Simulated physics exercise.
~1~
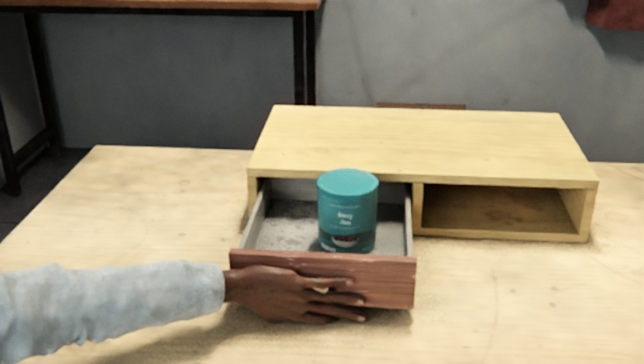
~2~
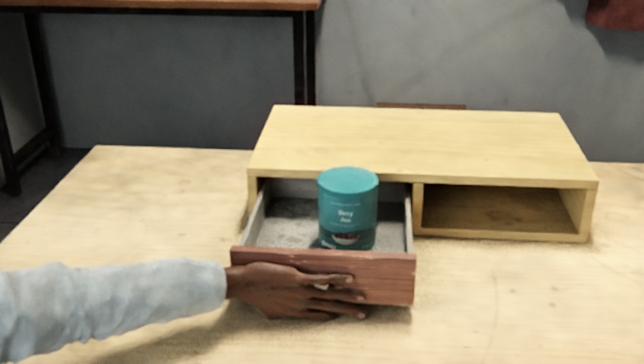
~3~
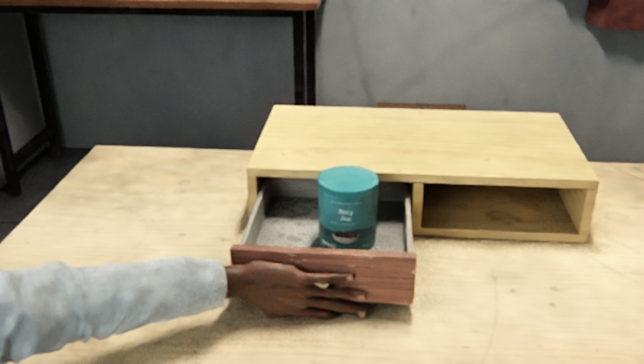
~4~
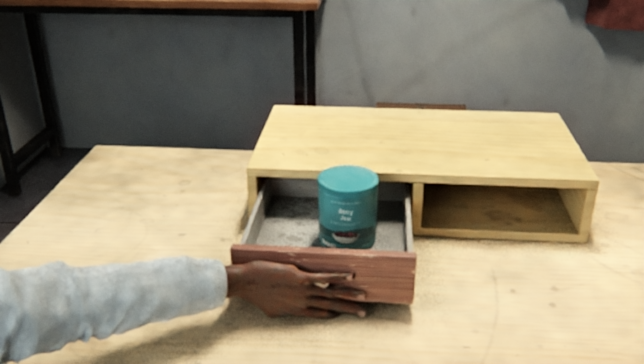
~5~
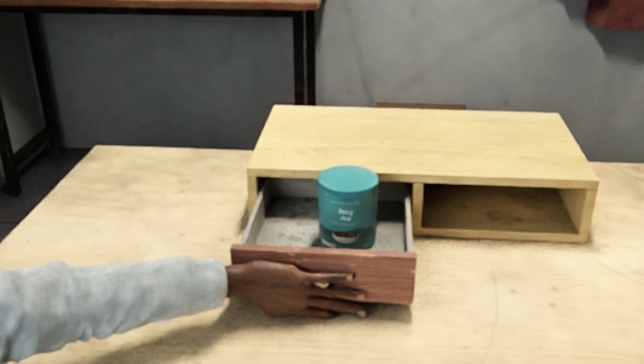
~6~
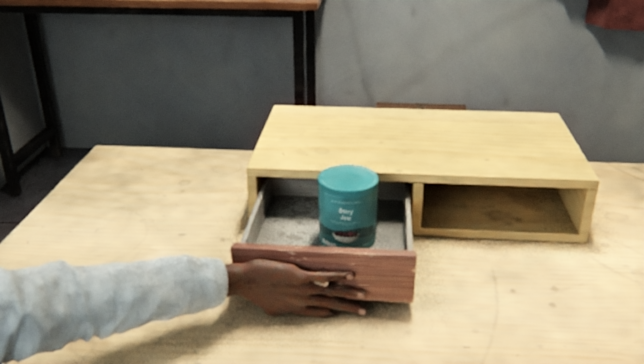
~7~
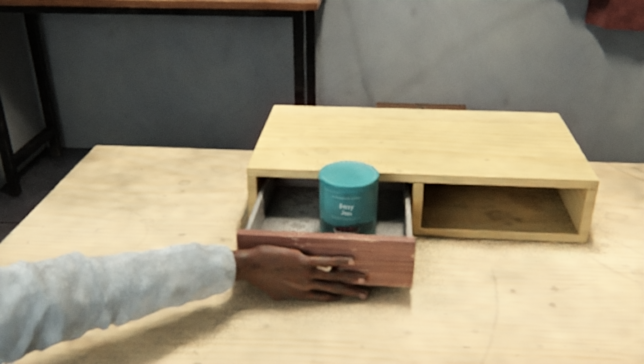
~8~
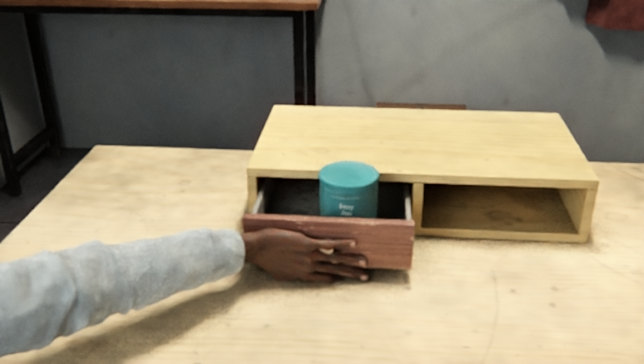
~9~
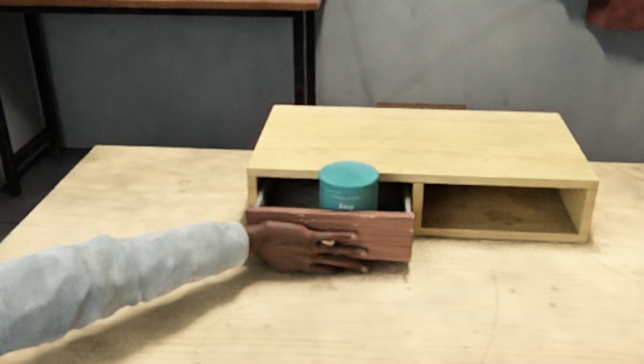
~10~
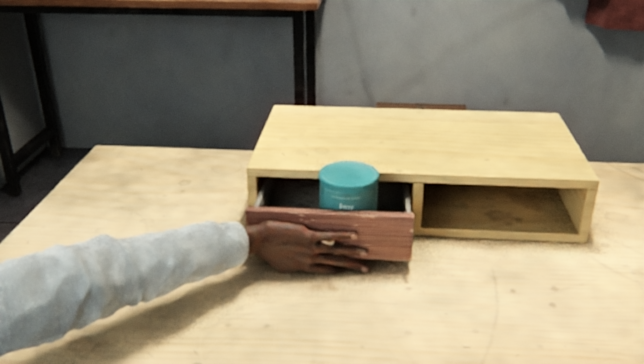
On a wooden table, a hand pushes a drawer holding a teal canister until it jams partly open.
